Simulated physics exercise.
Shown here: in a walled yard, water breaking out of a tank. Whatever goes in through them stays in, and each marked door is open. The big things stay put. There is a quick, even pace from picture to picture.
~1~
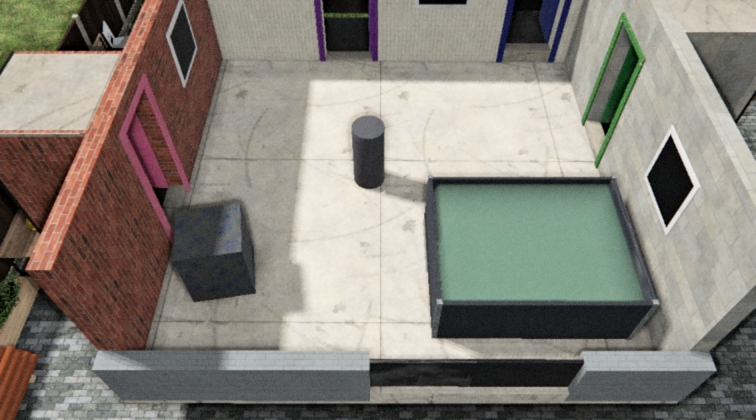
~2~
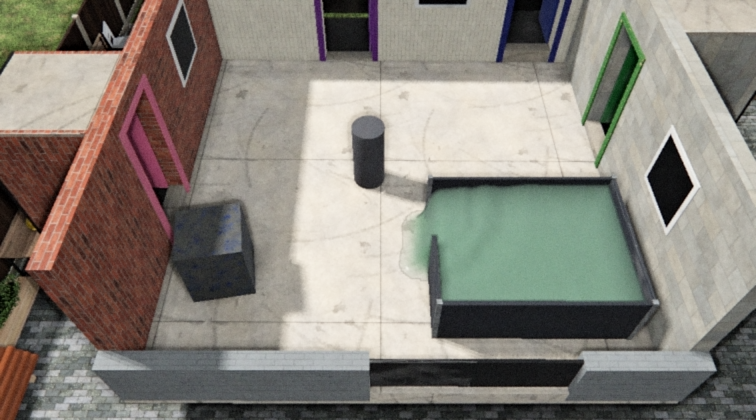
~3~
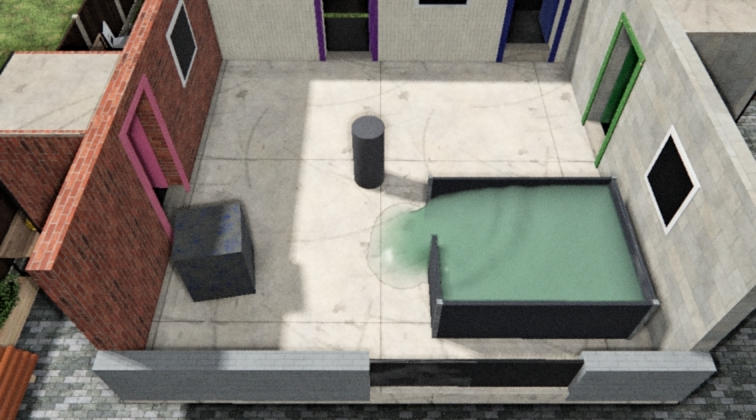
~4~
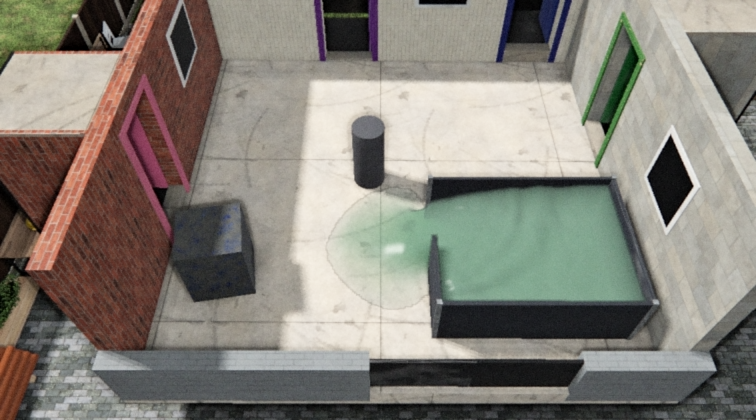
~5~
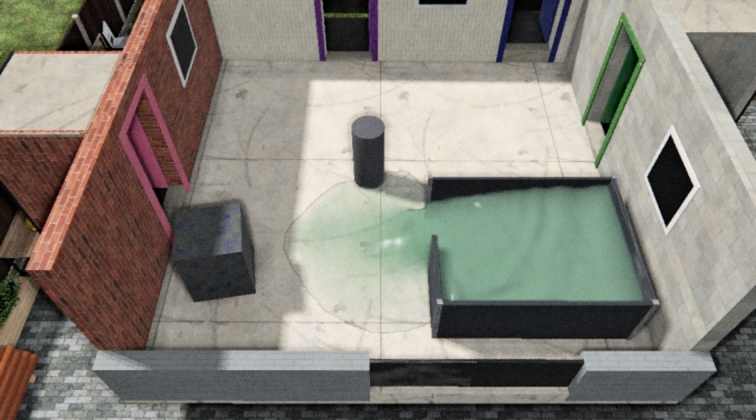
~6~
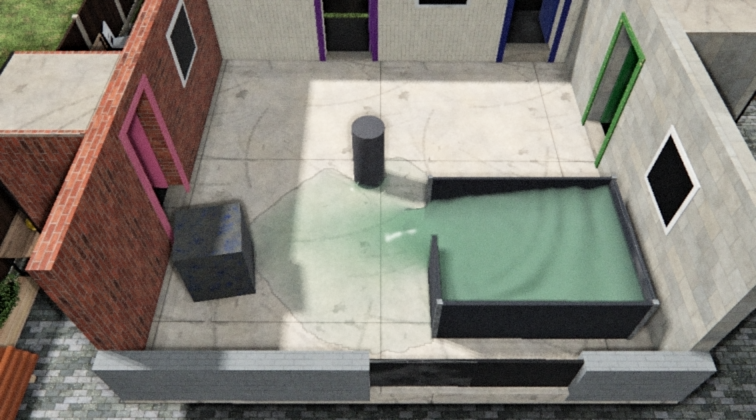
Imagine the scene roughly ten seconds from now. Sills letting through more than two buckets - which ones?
My prediction: Blue door: Not beyond two buckets; pink door: Beyond two buckets; green door: Not beyond two buckets; purple door: Beyond two buckets.
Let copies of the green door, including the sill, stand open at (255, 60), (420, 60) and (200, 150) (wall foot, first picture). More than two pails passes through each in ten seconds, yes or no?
The first new doorway tops it, the second comes up short, the third tops it.
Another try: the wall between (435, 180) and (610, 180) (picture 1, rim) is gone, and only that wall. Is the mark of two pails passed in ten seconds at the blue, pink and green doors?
Taking them in turn, the blue door overshoots, the pink door undershoots, and the green door overshoots.
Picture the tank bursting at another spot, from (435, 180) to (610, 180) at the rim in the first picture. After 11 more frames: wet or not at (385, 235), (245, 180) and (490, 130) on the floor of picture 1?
Spot one ends up untouched by the spill, spot two untouched by the spill, spot three deluged.
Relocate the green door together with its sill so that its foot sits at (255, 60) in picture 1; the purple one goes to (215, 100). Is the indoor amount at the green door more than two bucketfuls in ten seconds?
Note - green door ends up higher.
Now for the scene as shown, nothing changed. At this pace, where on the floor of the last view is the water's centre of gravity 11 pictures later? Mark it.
It is near (416, 252).
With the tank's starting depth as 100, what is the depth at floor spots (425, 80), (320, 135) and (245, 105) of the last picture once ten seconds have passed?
About 8, 6, 12 %.
A moment on, water covers 35 % of the floor; the blue door not reached, the pink door wet at the sill, nothing in, the green door not reached, the purple door not reached.
Next, water covers 45 % of the floor; the blue door not reached, the pink door over two buckets in, the green door not reached, the purple door not reached.
Then, water covers 50 % of the floor; the blue door not reached, the pink door far over two buckets in, the green door not reached, the purple door wet at the sill, nothing in.
Later, water covers 85 % of the floor; the blue door wet at the sill, nothing in, the pink door far over two buckets in, the green door not reached, the purple door under two buckets in.
In the end, water covers 100 % of the floor; the blue door wet at the sill, nothing in, the pink door far over two buckets in, the green door wet at the sill, nothing in, the purple door over two buckets in.
